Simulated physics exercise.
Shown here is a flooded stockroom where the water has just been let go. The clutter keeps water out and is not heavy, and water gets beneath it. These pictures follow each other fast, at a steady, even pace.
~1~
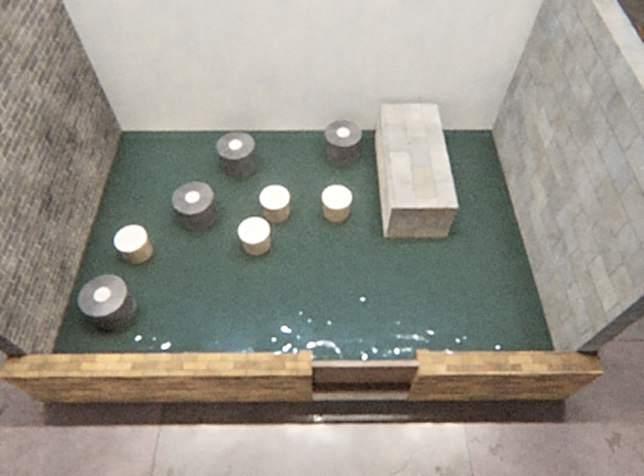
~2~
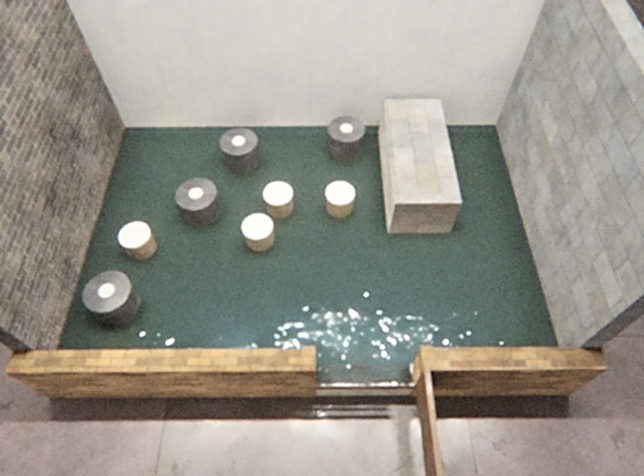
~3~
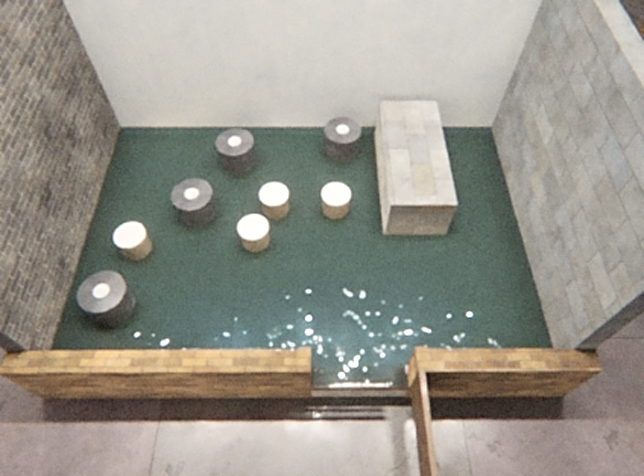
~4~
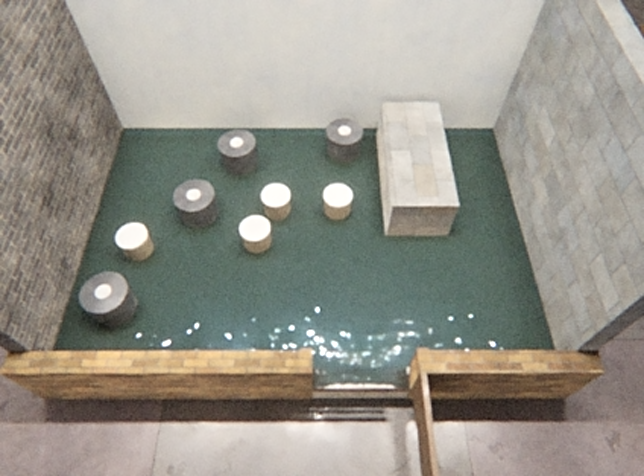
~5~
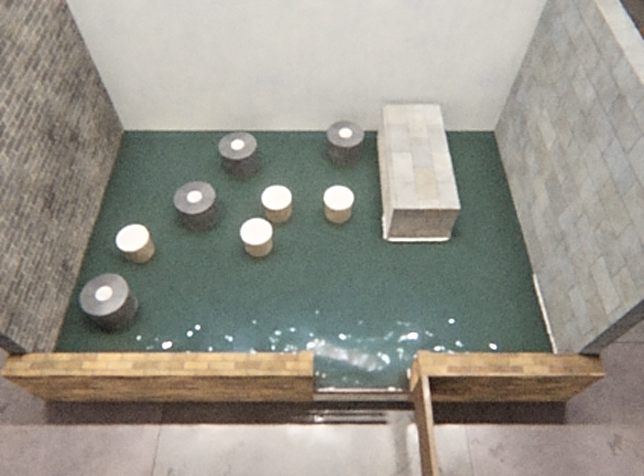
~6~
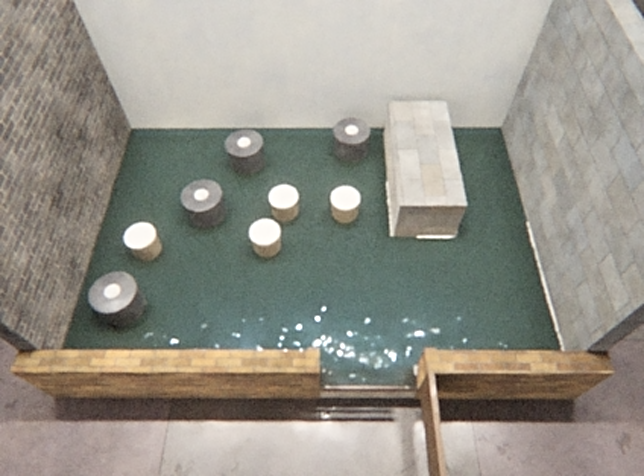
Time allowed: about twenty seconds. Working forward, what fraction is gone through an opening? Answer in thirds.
One to two thirds.
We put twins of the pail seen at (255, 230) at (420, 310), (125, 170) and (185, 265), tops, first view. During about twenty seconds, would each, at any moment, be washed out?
As listed: Washed out, kept in, carried outside.
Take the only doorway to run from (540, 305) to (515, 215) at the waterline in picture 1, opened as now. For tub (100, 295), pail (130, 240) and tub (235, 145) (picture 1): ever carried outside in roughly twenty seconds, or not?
First held back, then held back, then held back.
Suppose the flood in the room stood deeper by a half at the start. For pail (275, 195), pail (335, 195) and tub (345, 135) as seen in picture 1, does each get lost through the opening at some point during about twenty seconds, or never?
Escapes, escapes, held back.
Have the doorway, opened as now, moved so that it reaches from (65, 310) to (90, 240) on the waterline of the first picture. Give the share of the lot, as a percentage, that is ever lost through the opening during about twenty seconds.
That comes to around 60 per cent.
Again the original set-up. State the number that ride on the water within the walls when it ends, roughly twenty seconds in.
I get 5.
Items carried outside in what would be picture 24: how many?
The number comes out at 0.
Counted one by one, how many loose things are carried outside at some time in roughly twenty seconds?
So that is 3.
A moment on, 0 of 8 are out; 8 afloat.
Next, 0 of 8 are out; 8 afloat.
Later, 3 of 8 are out; 5 afloat.
In the end, 3 of 8 are out; 5 afloat.
